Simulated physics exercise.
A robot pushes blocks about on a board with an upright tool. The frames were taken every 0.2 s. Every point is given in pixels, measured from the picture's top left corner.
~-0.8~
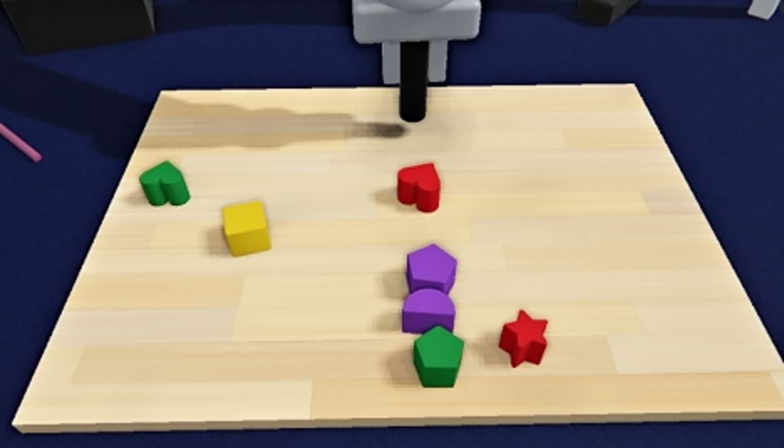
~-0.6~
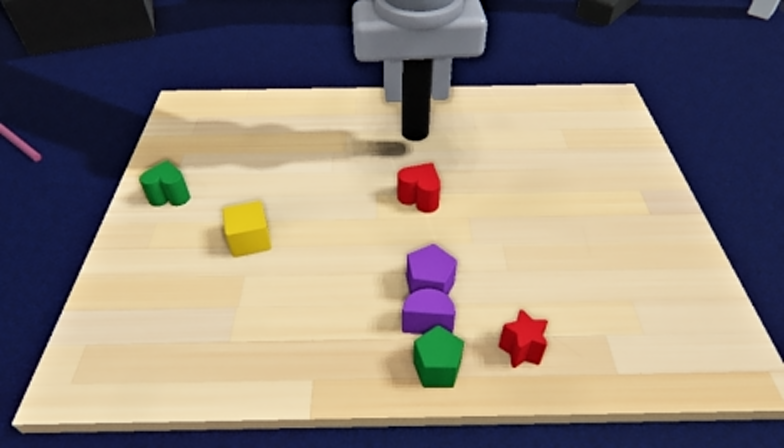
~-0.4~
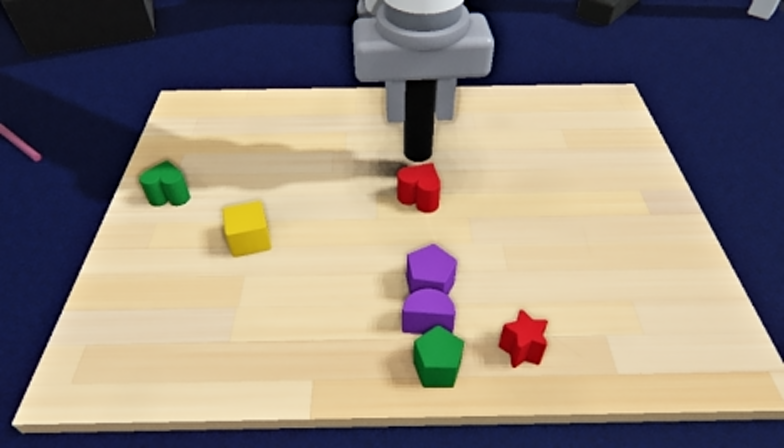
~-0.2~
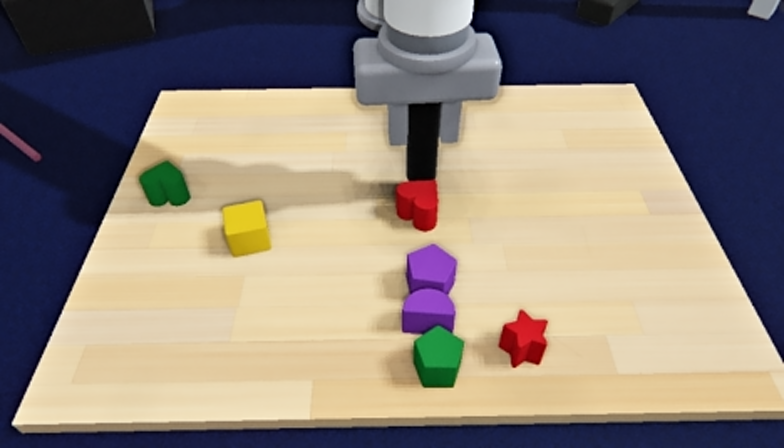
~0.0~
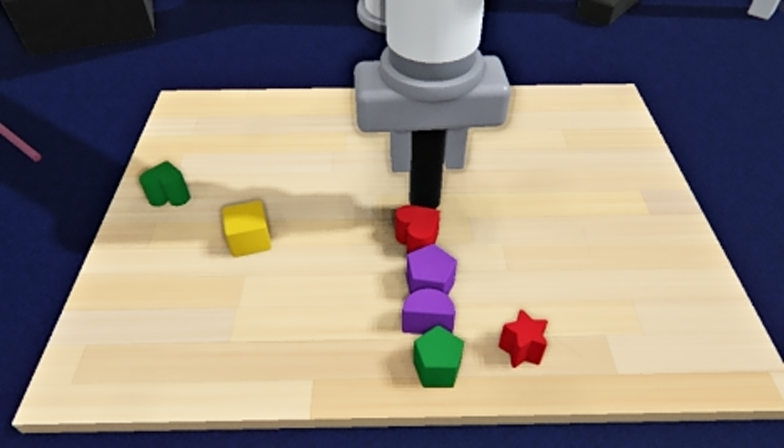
A robot's upright black tool moved down the wooden board toward the viewer, reached the red heart-shaped block and pushed it close to the purple pentagonal block, while the other blocks stayed still.
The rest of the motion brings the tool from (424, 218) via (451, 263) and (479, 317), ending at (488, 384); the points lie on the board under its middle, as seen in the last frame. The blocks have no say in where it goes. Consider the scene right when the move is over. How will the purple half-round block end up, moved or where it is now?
Moved away.
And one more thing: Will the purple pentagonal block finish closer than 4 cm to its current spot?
The answer is yes.
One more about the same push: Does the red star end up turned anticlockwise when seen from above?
I expect so.
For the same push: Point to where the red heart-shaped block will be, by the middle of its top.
The spot you're after is about (412, 241) in the image.
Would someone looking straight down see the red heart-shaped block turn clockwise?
I believe so.
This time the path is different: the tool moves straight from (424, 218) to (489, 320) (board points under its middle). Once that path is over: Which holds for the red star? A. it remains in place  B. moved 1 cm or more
I'll go with A - it remains in place.
The first path, step by step. One third of the way, tool (453, 248); red heart-shaped block (412, 241), turned 45° clockwise; purple pentagonal block (434, 270).
Two thirds of the way, tool (483, 302); red heart-shaped block (412, 241), turned 45° clockwise; purple half-round block (420, 316), turned 15° anticlockwise; purple pentagonal block (433, 281), turned 25° clockwise.
At the end, tool (491, 370); red heart-shaped block (412, 241), turned 45° clockwise; purple half-round block (420, 316), turned 15° anticlockwise; purple pentagonal block (433, 281), turned 25° clockwise; red star (530, 338), turned 50° anticlockwise.
